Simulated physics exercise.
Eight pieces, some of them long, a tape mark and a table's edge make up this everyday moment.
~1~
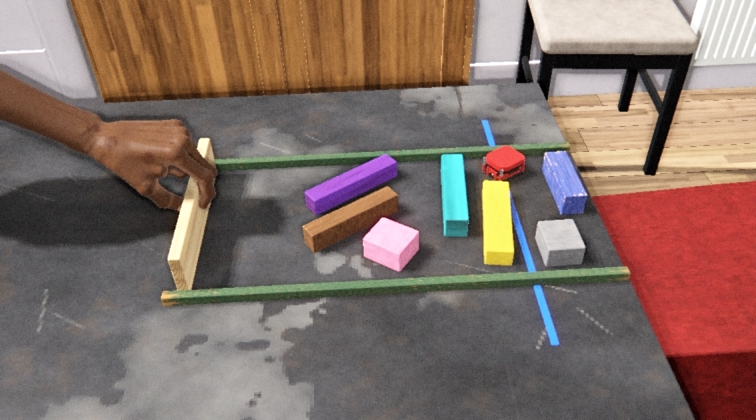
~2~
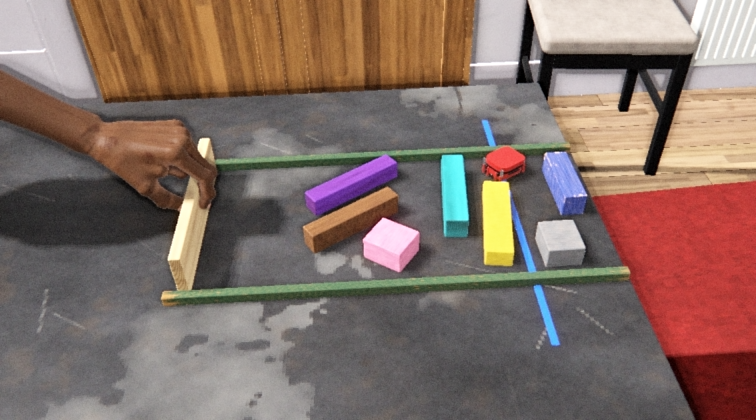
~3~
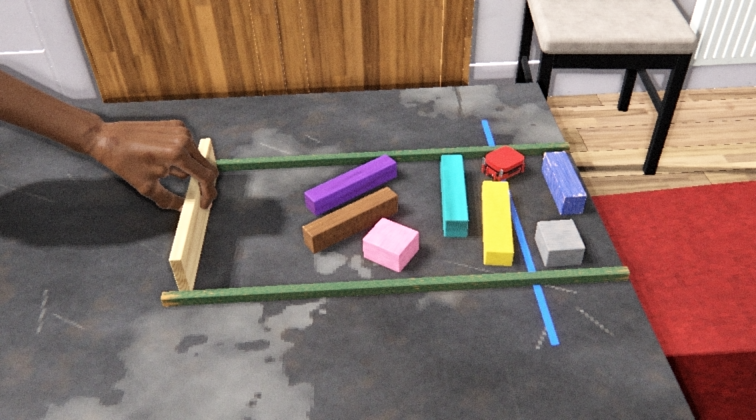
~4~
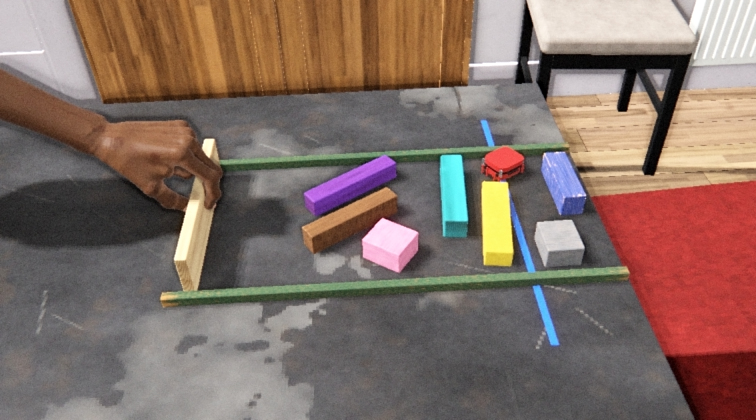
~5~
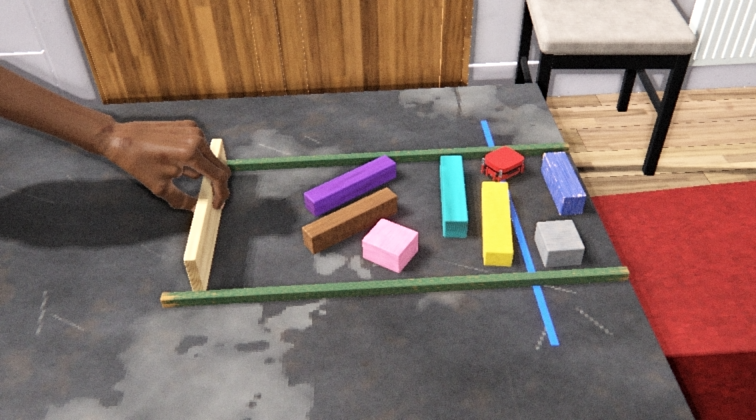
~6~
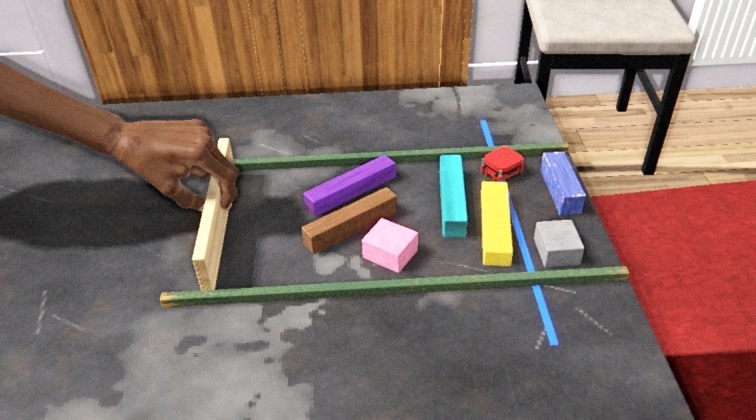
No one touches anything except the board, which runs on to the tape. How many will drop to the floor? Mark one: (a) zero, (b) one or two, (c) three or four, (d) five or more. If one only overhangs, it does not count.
(b) one or two.
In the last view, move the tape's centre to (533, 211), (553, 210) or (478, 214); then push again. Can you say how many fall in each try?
Try 1: 4; try 2: 5; try 3: 0.
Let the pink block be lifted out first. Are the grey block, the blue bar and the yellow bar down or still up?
The grey block: Drops. The blue bar: Drops. The yellow bar: Remains.
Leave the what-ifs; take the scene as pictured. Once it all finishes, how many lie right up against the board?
At rest, 2 are in contact.
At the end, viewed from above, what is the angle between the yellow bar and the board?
The angle comes out near 0 degrees.
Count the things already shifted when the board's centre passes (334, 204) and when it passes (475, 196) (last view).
I make it 2 at the first spot and 8 at the other.
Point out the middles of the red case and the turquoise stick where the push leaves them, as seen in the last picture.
One ends up near (569, 157) and the other near (558, 192).
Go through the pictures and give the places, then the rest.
In the first picture, blue bar (563, 182); grey block (559, 243); red case (504, 165); board (196, 210); tape (513, 211).
In the second picture, grey block (560, 243); turquoise stick (454, 194).
In the third picture, red case (504, 166); brown bar (352, 219).
In the fourth picture, blue bar (563, 183); board (201, 211).
In the fifth picture, grey block (559, 243); pink block (391, 245).
In the sixth picture, blue bar (562, 183); grey block (558, 243); red case (503, 166); board (217, 210); tape (512, 212).
Soon after, none off yet; blue bar at rest near (562, 183); grey block at rest near (558, 243); red case at rest near (503, 166).
After that, none off yet; blue bar moving near (567, 183); grey block displaced about its own width near (586, 242); red case displaced about its own width near (529, 160).
In the end, the number that fall off is one or two; gone, grey block and blue bar.
